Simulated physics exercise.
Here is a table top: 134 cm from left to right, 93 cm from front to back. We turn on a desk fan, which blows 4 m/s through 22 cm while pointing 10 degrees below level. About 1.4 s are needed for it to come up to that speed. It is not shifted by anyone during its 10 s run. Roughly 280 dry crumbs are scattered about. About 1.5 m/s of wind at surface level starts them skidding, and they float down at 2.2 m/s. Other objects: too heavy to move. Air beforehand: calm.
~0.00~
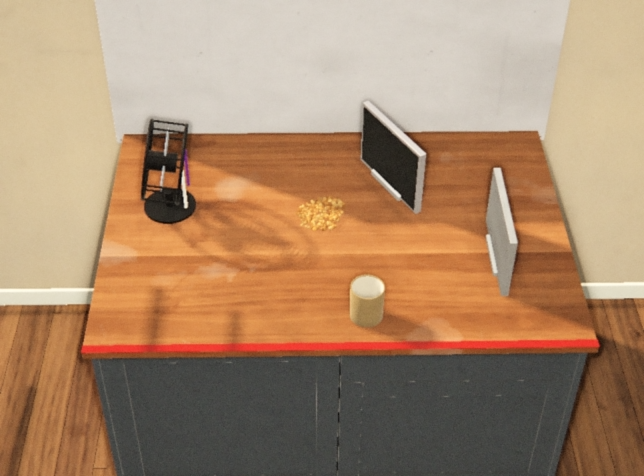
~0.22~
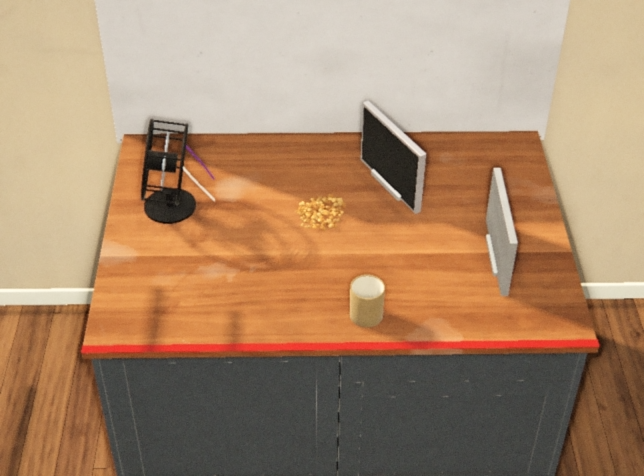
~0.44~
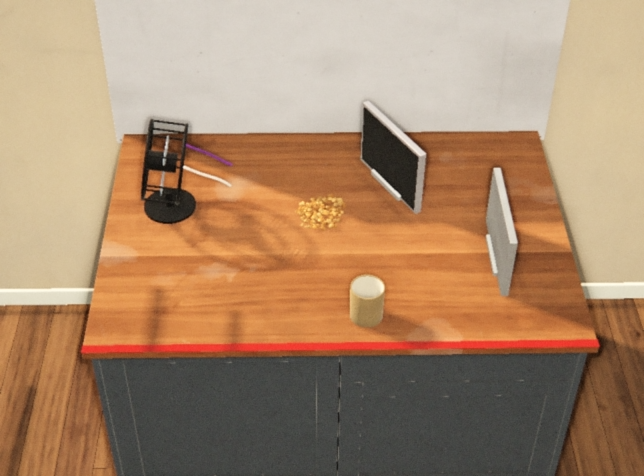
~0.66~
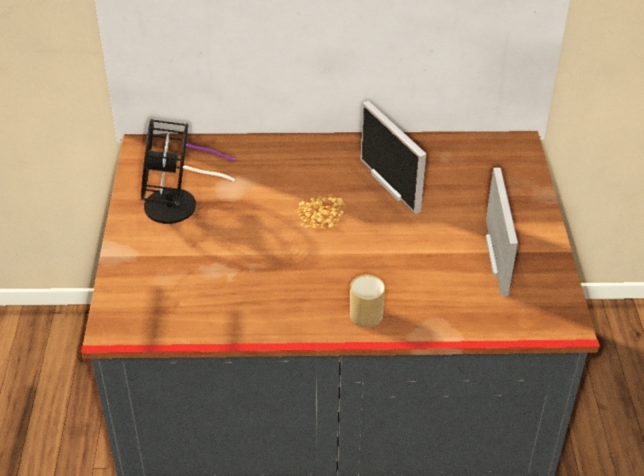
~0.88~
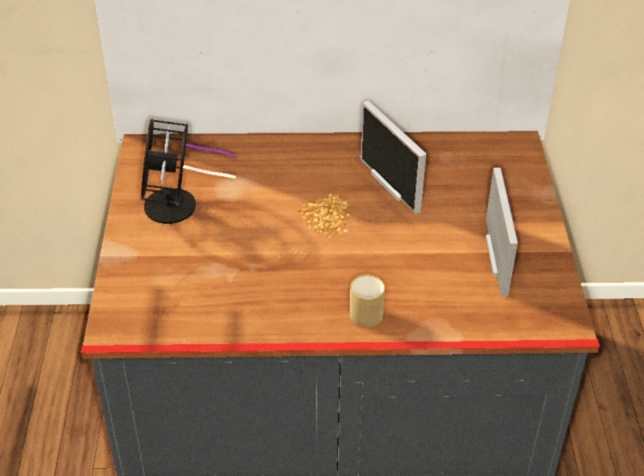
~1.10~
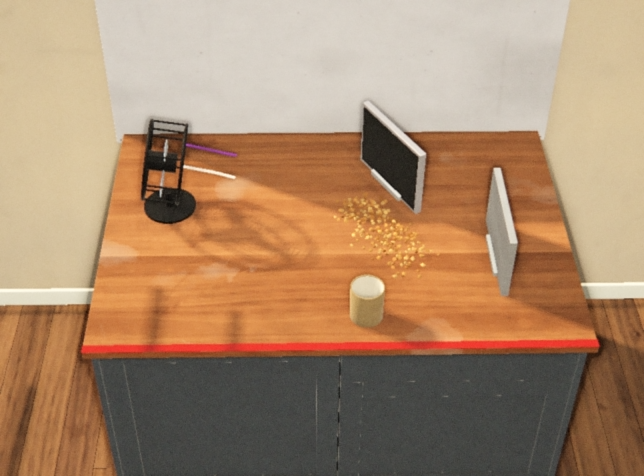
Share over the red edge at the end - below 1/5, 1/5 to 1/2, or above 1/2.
Above 1/2.
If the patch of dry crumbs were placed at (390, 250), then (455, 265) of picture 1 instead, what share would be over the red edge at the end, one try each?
Taking the two spots in order, I'd say around 100 percent and then 100 percent.
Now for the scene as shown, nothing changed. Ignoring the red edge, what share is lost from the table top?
0 per cent.
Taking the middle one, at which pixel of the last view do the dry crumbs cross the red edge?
I'd say roughly (479, 348).
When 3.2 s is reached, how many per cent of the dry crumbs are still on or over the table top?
I'd say close to 2 % are still there.
After 2.0 s, 3 % are on the move or not yet settled, 98 % are over the red edge.
After 3.2 s, 2 % are on the move or not yet settled, 98 % are over the red edge.
After 5.5 s, 2 % are on the move or not yet settled, 98 % are over the red edge.
After 10.0 s, at the end, 98 % are over the red edge.
